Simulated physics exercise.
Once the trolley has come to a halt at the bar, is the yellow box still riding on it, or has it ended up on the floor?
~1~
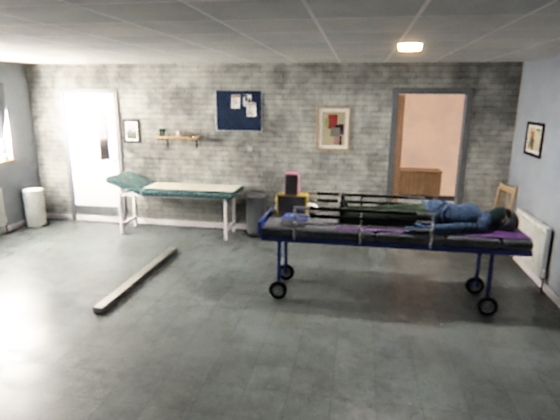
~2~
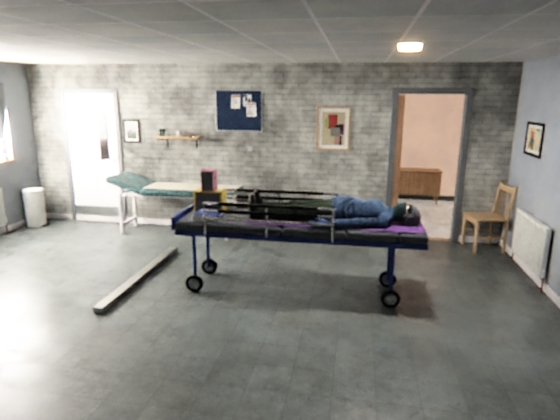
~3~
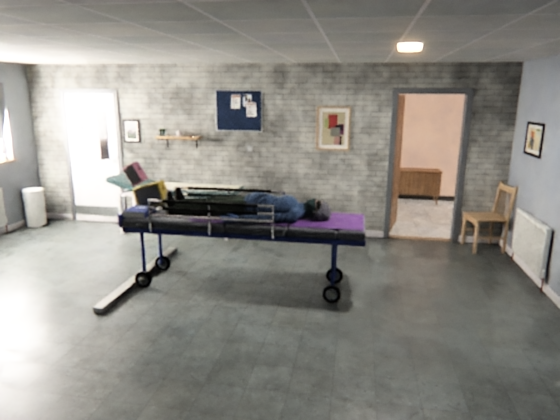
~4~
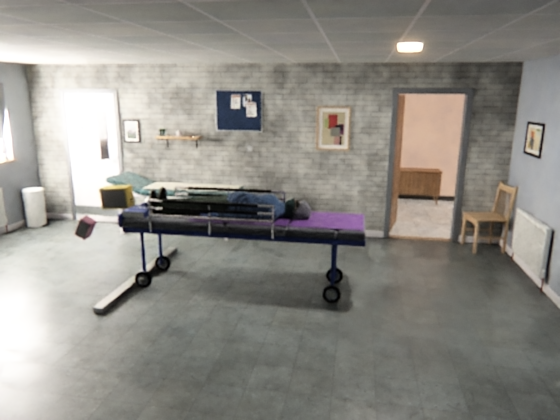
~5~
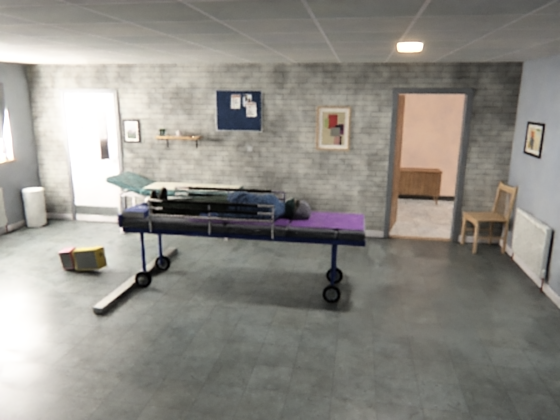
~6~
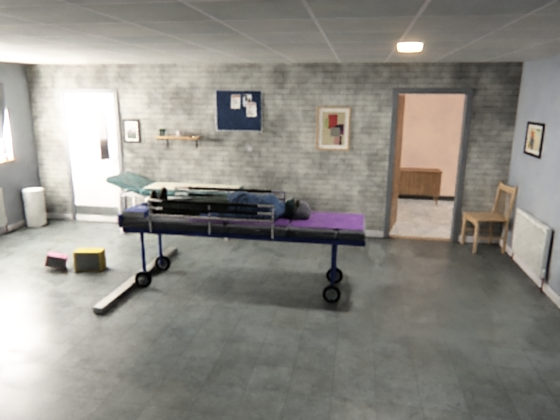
The yellow box ends up on the floor, having tumbled off the left end of the trolley.
In a grey-walled room, a trolley carrying a person lying flat rolled left until it stopped at a low bar across the floor. The person slid forward but stayed aboard, while a pink box and a yellow one toppled off the front onto the floor.
